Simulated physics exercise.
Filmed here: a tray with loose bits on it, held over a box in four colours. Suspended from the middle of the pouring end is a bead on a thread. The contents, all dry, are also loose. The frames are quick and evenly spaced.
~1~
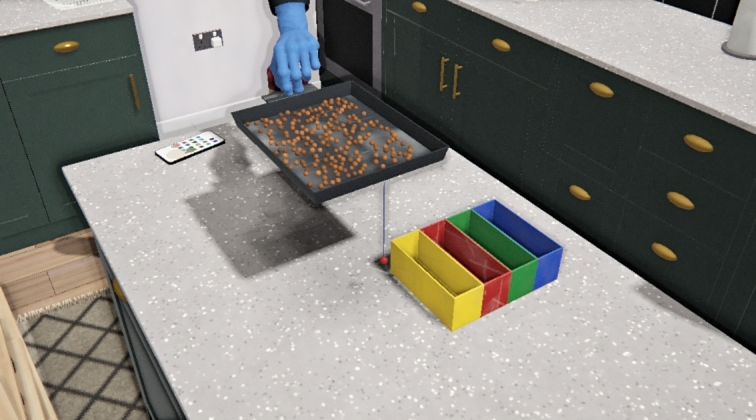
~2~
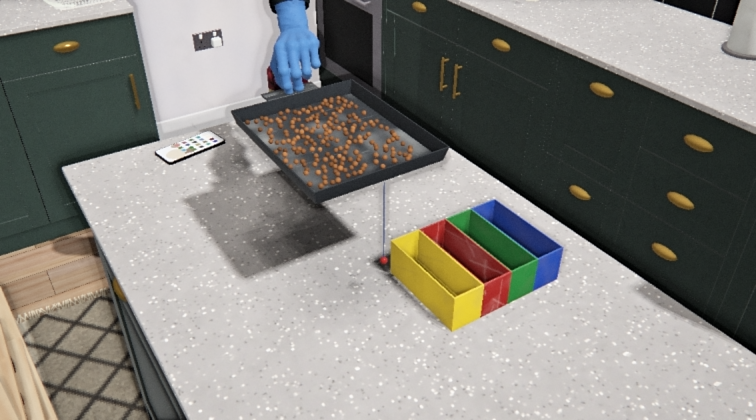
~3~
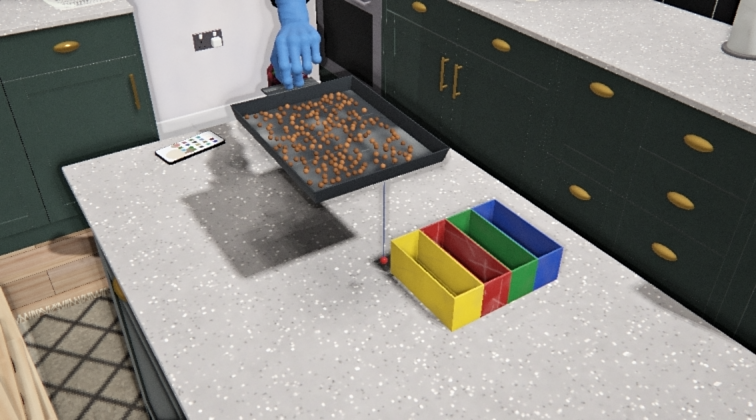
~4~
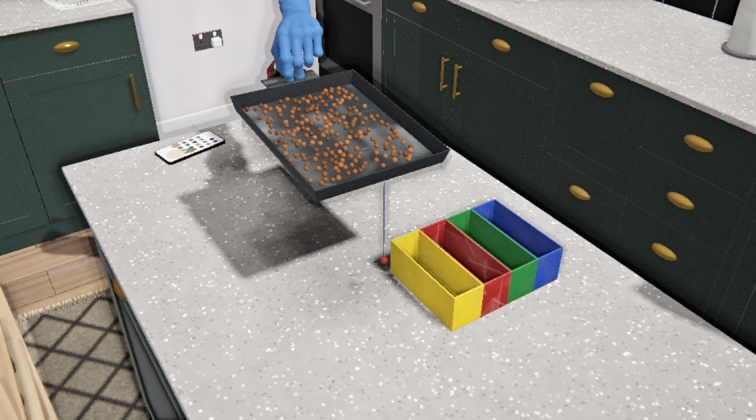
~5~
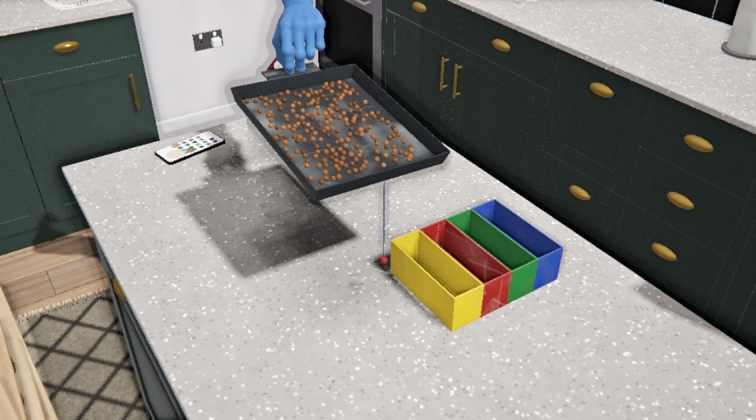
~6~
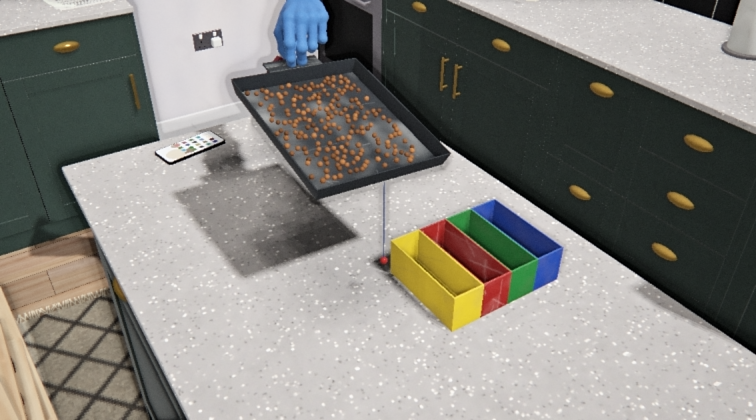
We see a blue-gloved hand holding a dark tray of small orange-brown balls above a counter, near a box with yellow, red, green and blue compartments; the hand gradually raises the tray's far end, tilting it slightly more.
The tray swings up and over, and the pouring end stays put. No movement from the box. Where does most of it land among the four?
Most of it lands in the yellow cell.
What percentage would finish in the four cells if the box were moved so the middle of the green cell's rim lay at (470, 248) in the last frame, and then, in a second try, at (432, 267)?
Near 100 and 100 percent respectively.
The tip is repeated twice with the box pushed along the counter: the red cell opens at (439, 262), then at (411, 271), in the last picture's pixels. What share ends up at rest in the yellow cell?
It works out to 10 percent and then 0 percent.
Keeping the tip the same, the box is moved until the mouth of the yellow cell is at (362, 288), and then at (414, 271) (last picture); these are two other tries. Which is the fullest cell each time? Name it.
That blue cell; the red one.
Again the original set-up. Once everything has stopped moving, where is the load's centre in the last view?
Somewhere close to (443, 295) in the last picture.
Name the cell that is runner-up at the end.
The red one.
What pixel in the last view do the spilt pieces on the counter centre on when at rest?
Centre, final frame: Roughly (430, 329).
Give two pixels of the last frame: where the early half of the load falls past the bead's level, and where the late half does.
Roughly at (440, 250) first, and then at (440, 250).
Soon, tray tipped steeply; nearly all on the tray; a stray few in the yellow cell; a stray few falling or outside the box.
A while on, tray tipped right over; most on the tray; a stray few in the yellow cell; a stray few in the red cell; a small part falling or outside the box.
Towards the end, tray tipped past a quarter turn; about two thirds in the yellow cell; about a quarter in the red cell; a stray few in the green cell; a small part falling or outside the box.
Finally, tray tipped past a quarter turn; about two thirds in the yellow cell; about a quarter in the red cell; a stray few in the green cell; none in the blue cell; a small part outside the box.
